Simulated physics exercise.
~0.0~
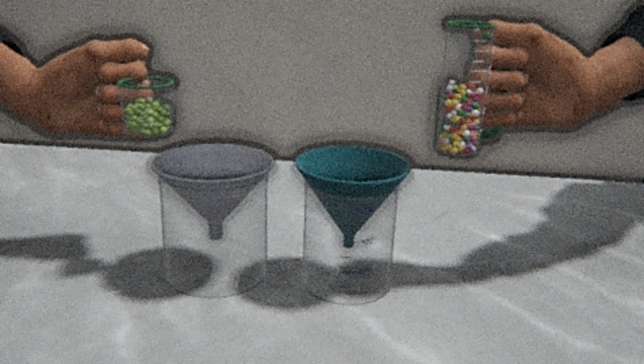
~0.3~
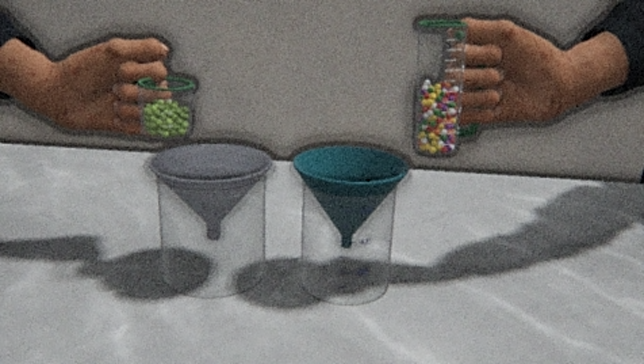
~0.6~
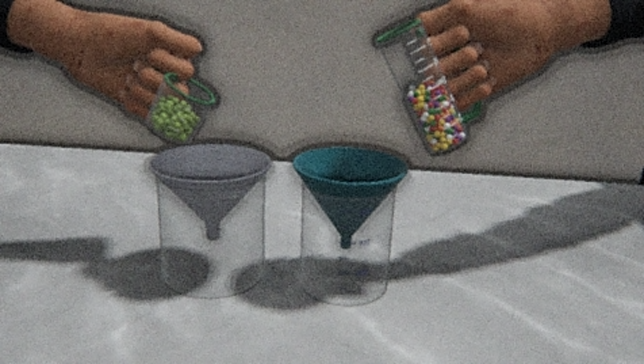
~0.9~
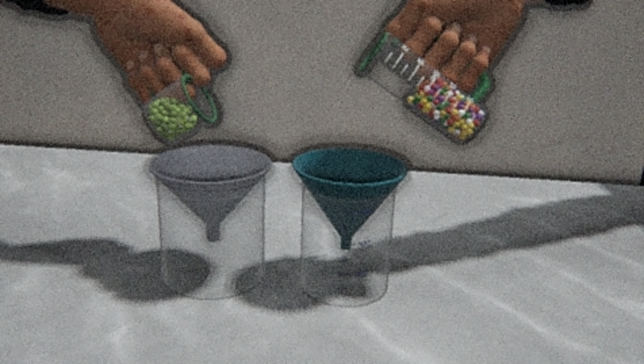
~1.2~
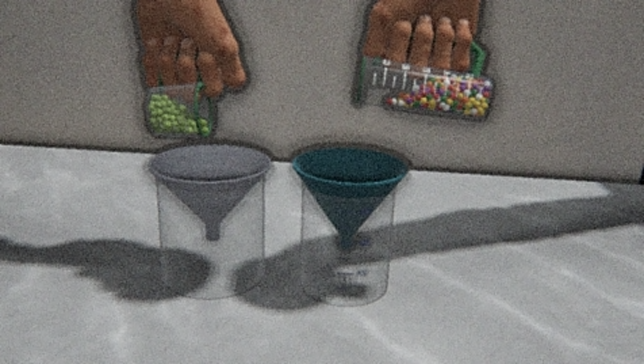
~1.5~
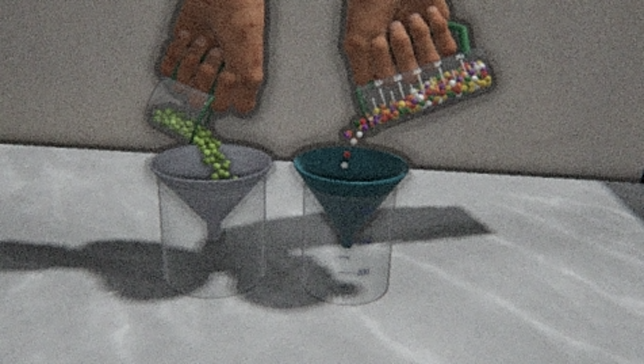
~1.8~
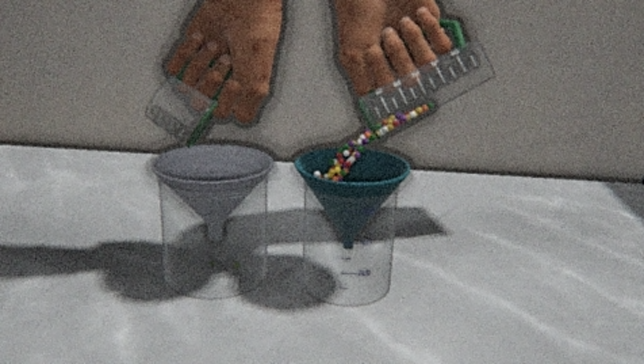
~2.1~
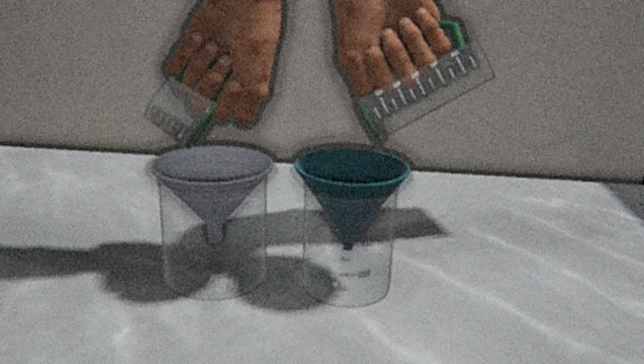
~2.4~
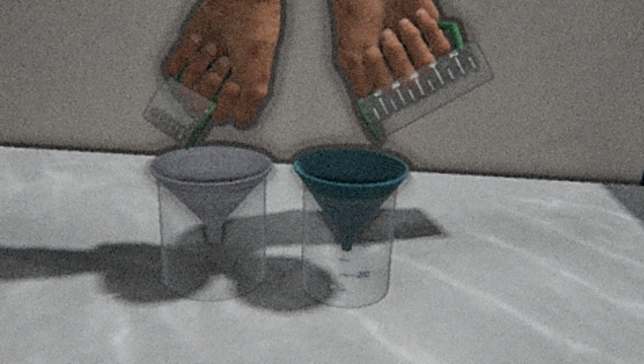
On a pale tabletop, two hands empty cups of colourful beads into funnels, which clog.
